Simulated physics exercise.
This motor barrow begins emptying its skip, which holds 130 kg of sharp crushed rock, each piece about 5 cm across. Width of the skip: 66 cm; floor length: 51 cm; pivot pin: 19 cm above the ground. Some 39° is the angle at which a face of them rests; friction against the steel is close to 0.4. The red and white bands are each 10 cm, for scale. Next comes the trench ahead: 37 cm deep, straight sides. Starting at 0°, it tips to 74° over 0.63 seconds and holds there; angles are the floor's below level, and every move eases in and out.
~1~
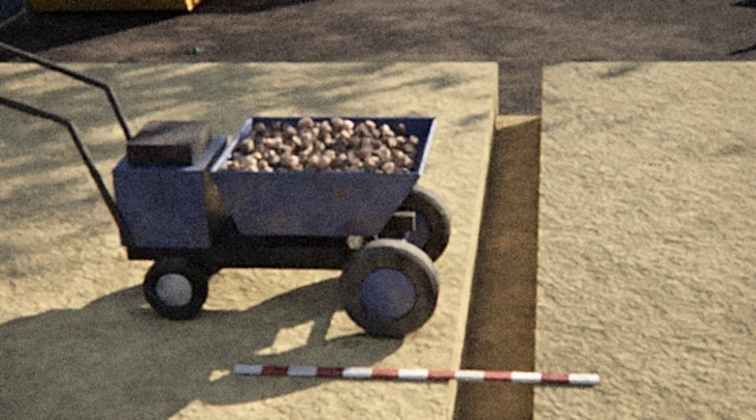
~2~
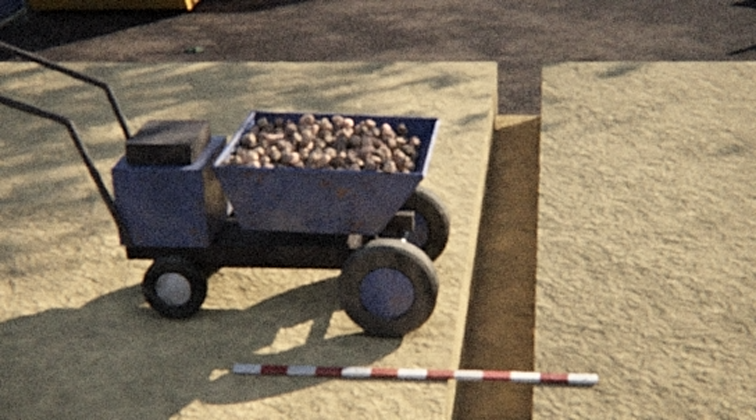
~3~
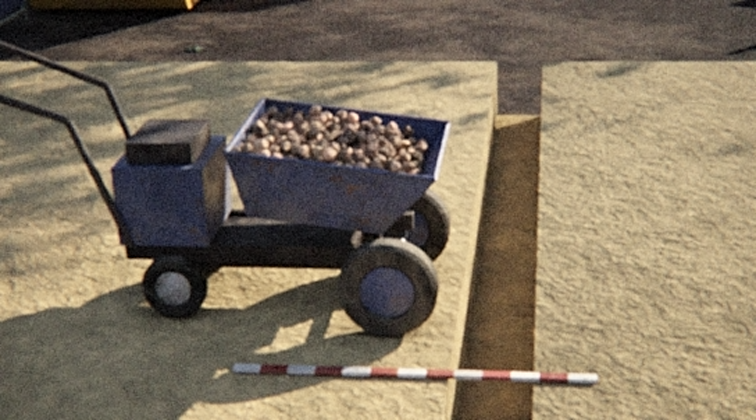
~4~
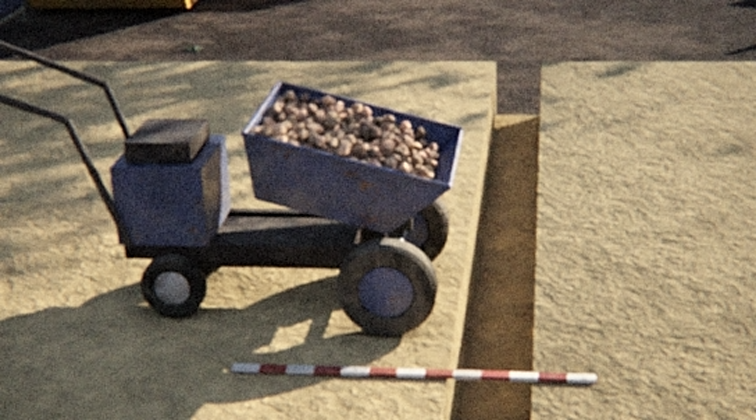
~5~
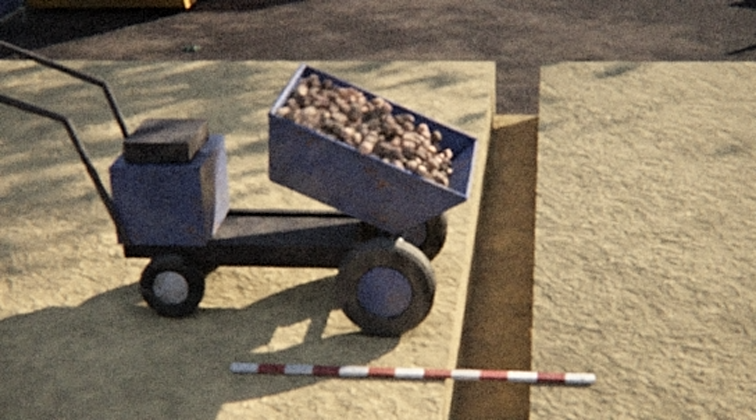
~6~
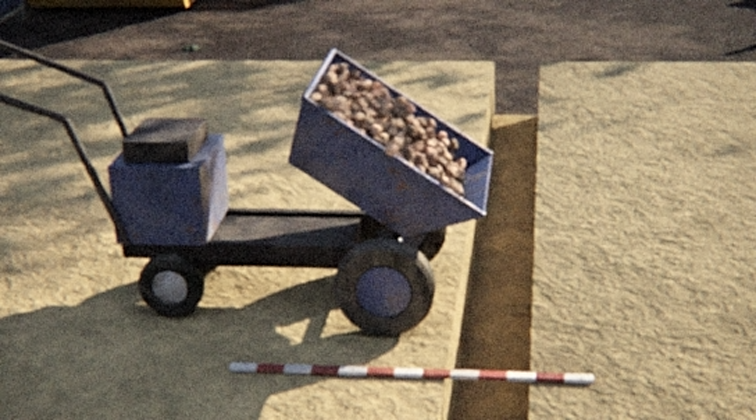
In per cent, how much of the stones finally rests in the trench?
Roughly 21 per cent of them.
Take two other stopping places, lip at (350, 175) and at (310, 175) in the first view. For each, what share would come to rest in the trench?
Some 75 and some 75 per cent, in that order.
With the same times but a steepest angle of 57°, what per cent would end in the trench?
I'd guess some 5 in a hundred.
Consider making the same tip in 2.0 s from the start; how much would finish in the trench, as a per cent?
Expected share: Around 45%.
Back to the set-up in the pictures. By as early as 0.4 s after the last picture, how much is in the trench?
Close to 0 per cent at that time.
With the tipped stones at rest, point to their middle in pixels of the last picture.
Roughly (585, 302), I'd say.
Then, 0.2 s after the last picture the floor is at 62°, 100 % in the skip; the foremost stones are at (507, 226).
Then, 0.4 s after the last picture the floor is at 74°, 63 % in the skip, 1 % in the trench, 36 % past the trench; the foremost stones are at (622, 308).
Then, 0.8 s after the last picture the floor is at 74°, 21 % in the skip, 6 % in the trench, 73 % past the trench; the foremost stones are past the picture's edge.
Then, 2.7 s after the last picture the floor is at 74°, 9 % in the skip, 21 % in the trench, 69 % past the trench; the foremost stones are past the picture's edge.
